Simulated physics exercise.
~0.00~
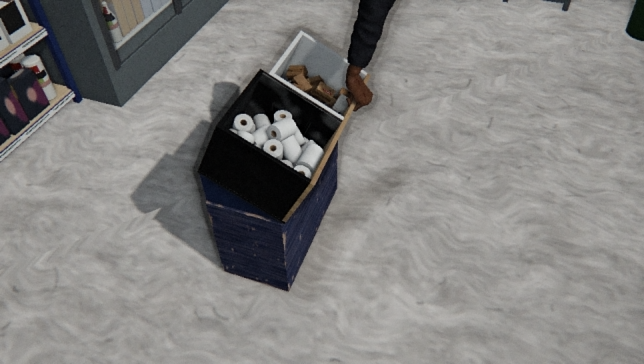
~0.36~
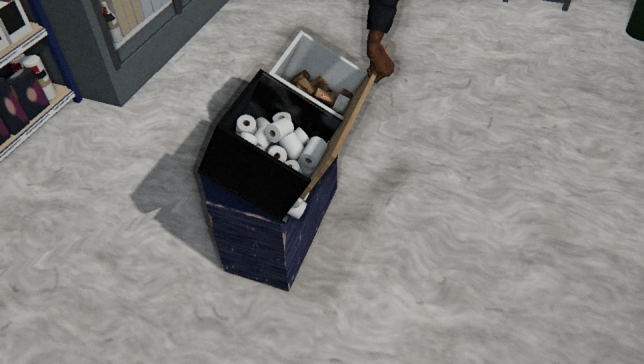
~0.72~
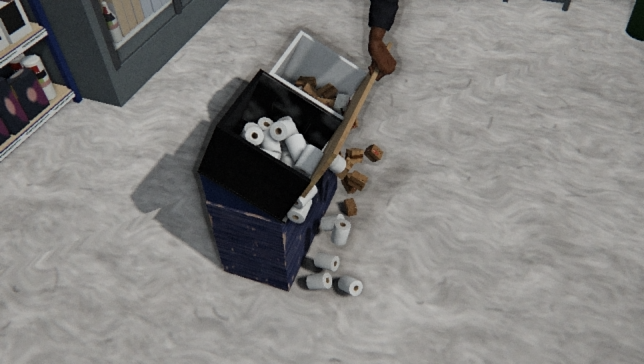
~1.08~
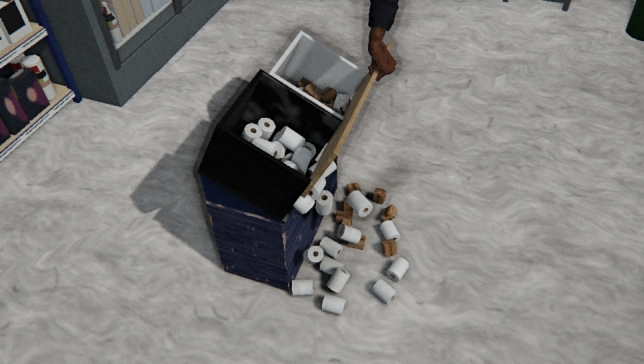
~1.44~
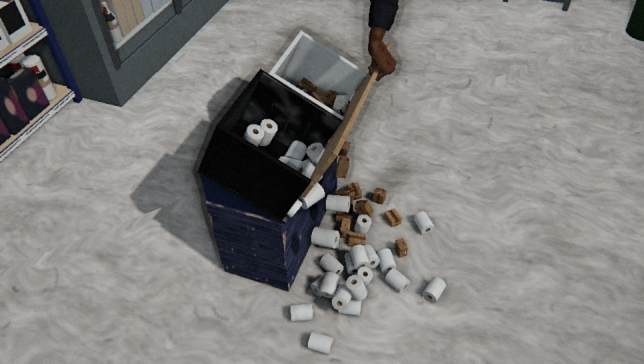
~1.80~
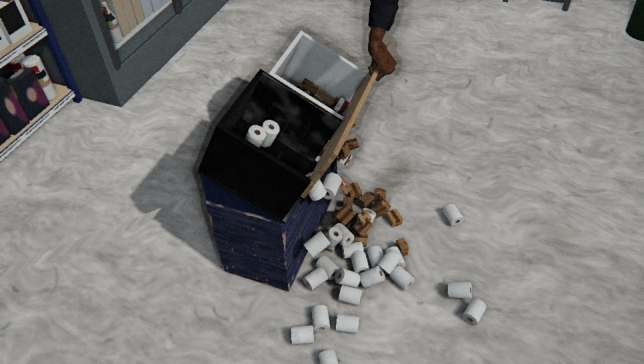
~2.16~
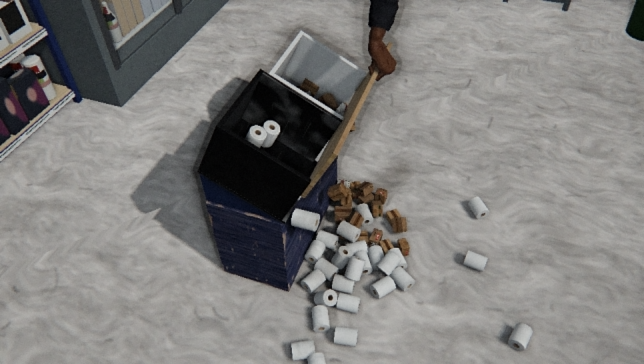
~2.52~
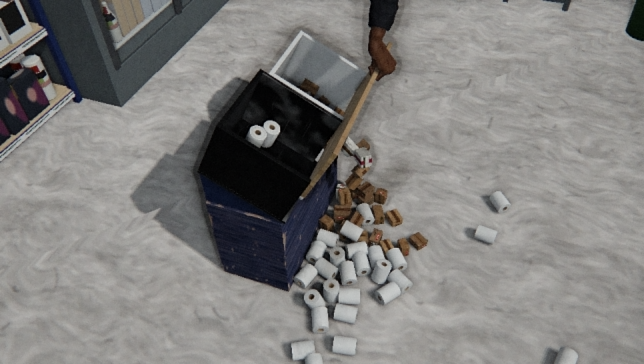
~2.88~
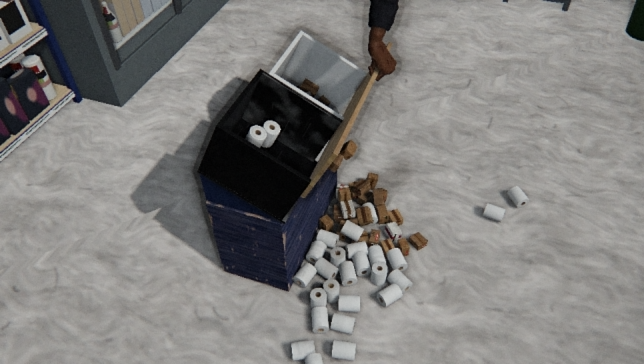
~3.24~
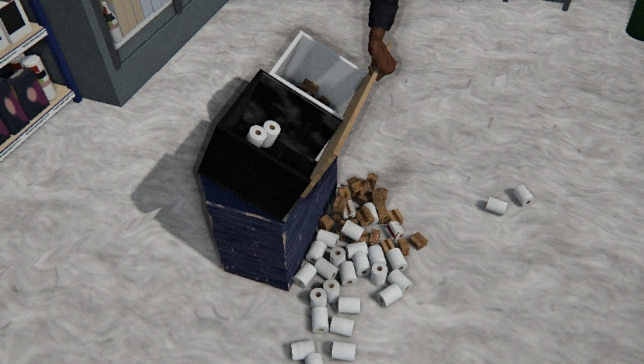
A dark hand lifts a long wooden gate along the right side of a navy, black-lined bin, seen from above on a mottled grey floor. White paper rolls fill the black hopper, with small brown parcels in the white one behind it, while shelves stand at upper left. Once the gate rises, rolls and parcels spill out at the lower right. The pile spreads quickly, and a few rolls travel farther right. The flow then dwindles and stops, leaving a heap beside the bin, two rolls visible in the black hopper and some parcels in the white one.
